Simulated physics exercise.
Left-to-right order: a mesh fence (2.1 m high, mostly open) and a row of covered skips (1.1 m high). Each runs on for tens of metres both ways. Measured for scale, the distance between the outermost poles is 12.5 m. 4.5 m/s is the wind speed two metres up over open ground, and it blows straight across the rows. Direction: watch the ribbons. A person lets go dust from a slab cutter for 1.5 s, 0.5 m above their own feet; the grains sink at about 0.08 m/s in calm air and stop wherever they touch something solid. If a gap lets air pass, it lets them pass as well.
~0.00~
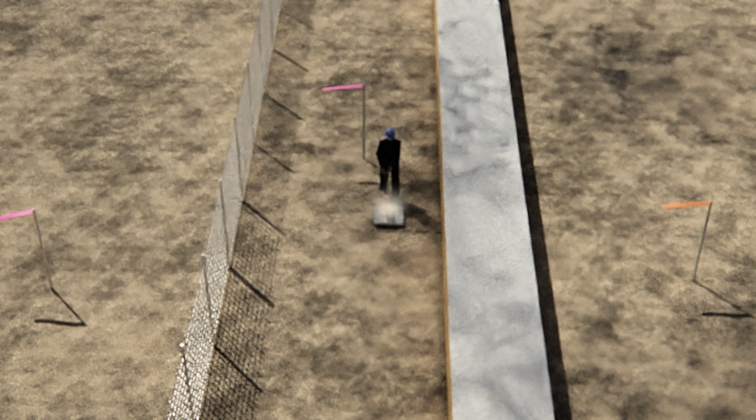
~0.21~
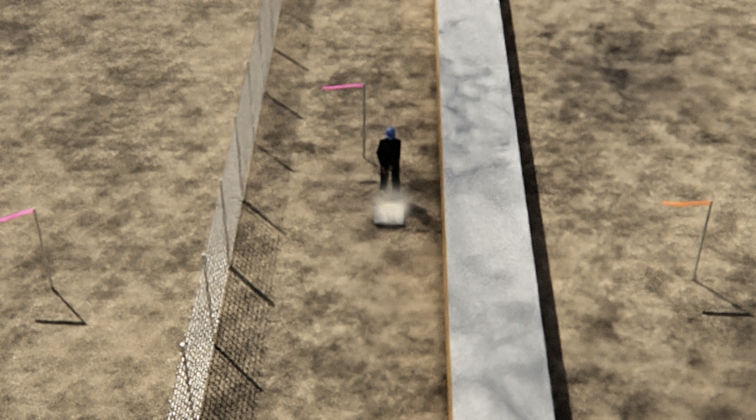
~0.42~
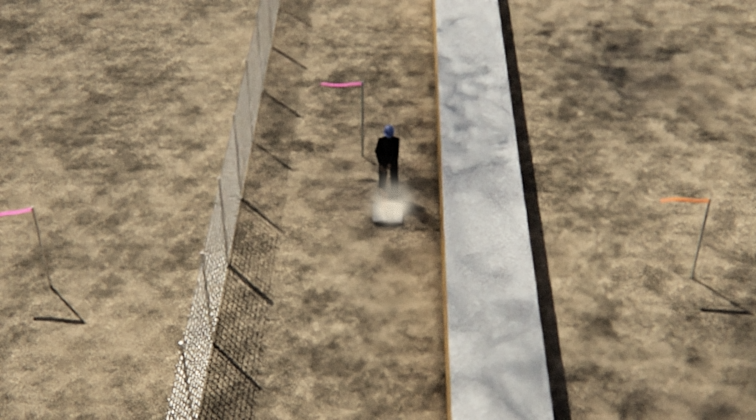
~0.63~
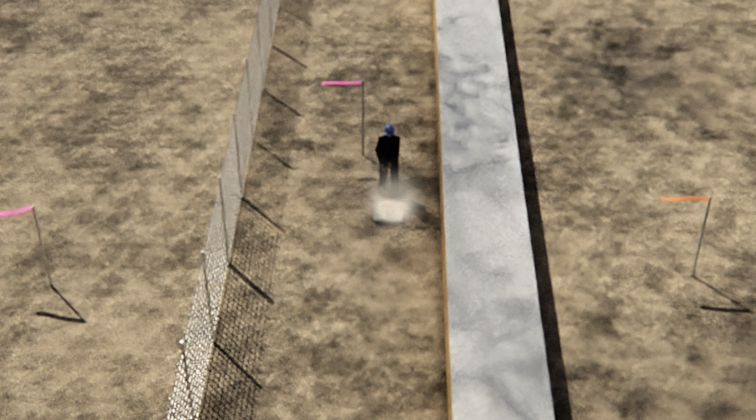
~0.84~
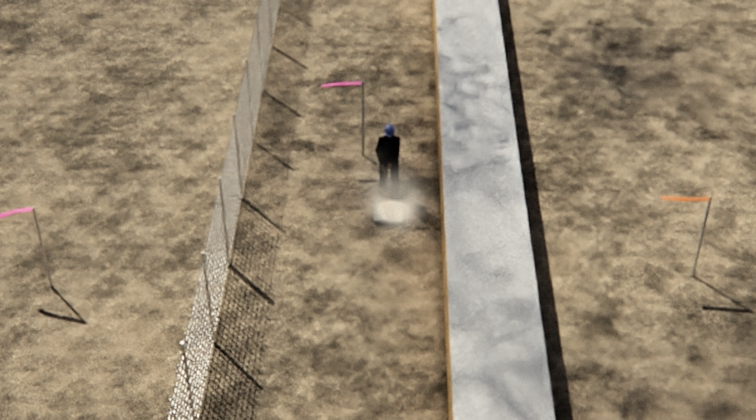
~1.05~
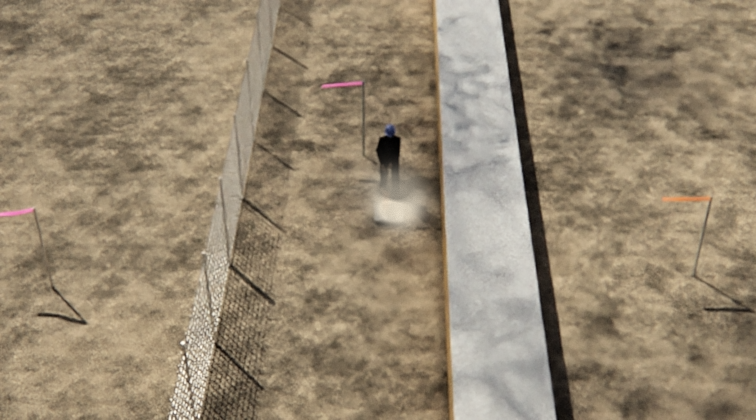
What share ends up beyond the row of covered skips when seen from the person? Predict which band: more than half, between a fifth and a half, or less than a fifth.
Less than a fifth of them.
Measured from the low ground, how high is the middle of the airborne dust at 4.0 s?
The middle is at about 0.8 m above the low ground.
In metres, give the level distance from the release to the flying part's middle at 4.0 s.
I'd say close to 0.0 metres.
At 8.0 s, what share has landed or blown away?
Roughly 35 per cent at that point.
After 2.5 s, 4 % is no longer flying here, and 0 % is beyond the row of covered skips; the middle of what still flies is 0.7 m above the low ground, near (402, 194).
After 4.0 s, 10 % is no longer flying here, and 0 % is beyond the row of covered skips; the middle of what still flies is 0.8 m above the low ground, near (383, 191).
After 8.0 s, 36 % is no longer flying here, and 0 % is beyond the row of covered skips; the middle of what still flies is 0.9 m above the low ground, near (173, 182).
After 20.0 s, 92 % is no longer flying here, and 0 % is beyond the row of covered skips.
After 45.0 s, 100 % is no longer flying here, and 0 % is beyond the row of covered skips.
